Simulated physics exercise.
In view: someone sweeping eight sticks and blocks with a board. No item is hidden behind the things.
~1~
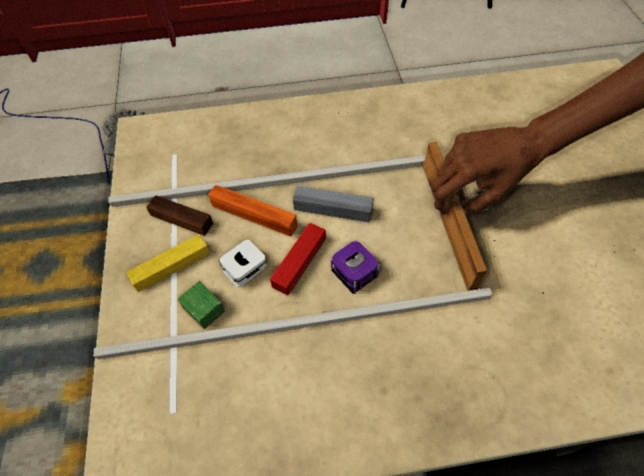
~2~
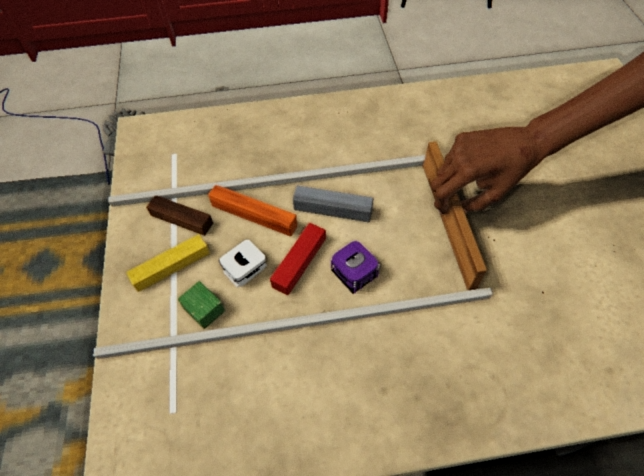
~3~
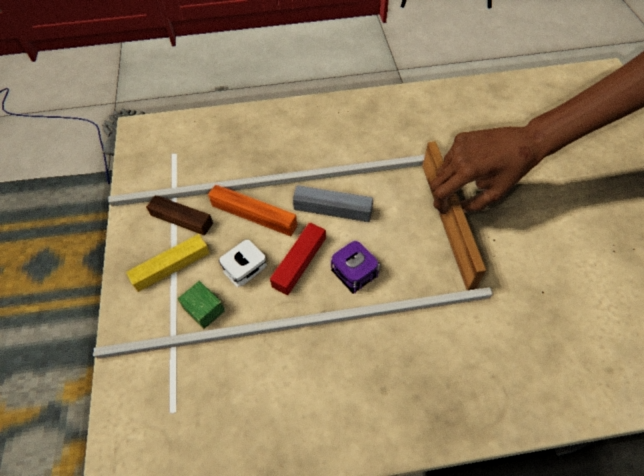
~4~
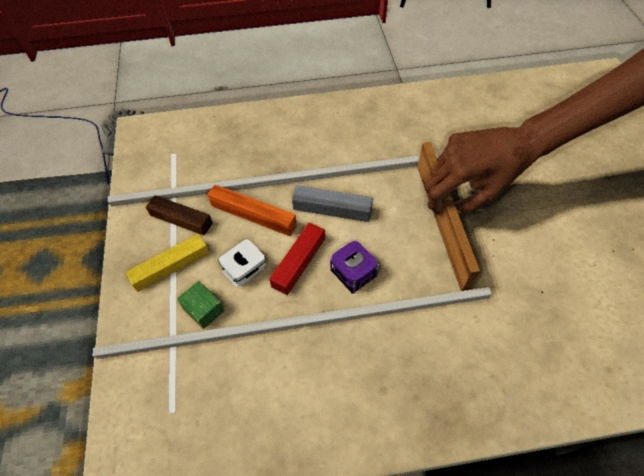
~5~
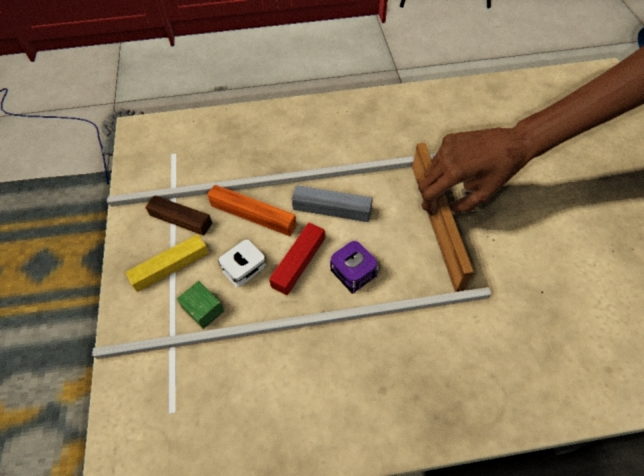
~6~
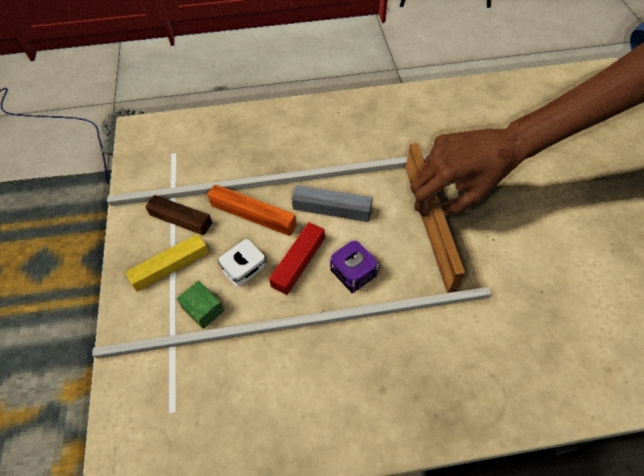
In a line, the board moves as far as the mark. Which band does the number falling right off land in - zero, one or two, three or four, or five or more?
It lands in the one or two band.
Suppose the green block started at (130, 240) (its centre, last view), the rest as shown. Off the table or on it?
Lab note: Started there, it ends up below.
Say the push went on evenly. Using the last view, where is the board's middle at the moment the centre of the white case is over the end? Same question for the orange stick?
When the white case crosses, the middle is near (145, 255); when the orange stick crosses, near (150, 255).
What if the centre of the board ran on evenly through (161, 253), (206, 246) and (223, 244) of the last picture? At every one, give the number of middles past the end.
In order, that gives 2, then 0, then 0.
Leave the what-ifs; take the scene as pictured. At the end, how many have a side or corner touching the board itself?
Counting them up gives 3.
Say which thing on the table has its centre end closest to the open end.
Answer - the orange stick.
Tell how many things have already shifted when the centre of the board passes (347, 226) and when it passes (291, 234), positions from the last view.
2 and 5.
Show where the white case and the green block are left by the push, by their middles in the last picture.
The white case finishes at (121, 264); the green block finishes at (116, 330).
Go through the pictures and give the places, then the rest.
In the first frame, yellow bar (169, 263); brown stick (180, 215); green block (202, 305); board (451, 213); tape (174, 263).
In the second frame, brown stick (180, 215); orange stick (253, 210).
In the third frame, green block (202, 305); board (450, 212).
In the fourth frame, yellow bar (169, 263); white case (243, 264).
In the fifth frame, brown stick (179, 215); purple case (354, 266).
In the sixth frame, yellow bar (168, 262); brown stick (179, 215); green block (201, 304); board (432, 214); tape (173, 262).
Soon after, none off yet; yellow bar at rest near (168, 262); brown stick at rest near (179, 215); green block at rest near (201, 304).
After that, none off yet; yellow bar displaced a little near (151, 268); brown stick displaced a little near (159, 221); green block moving near (192, 310).
In the end, the number that fall off is one or two; gone, brown stick and yellow bar.
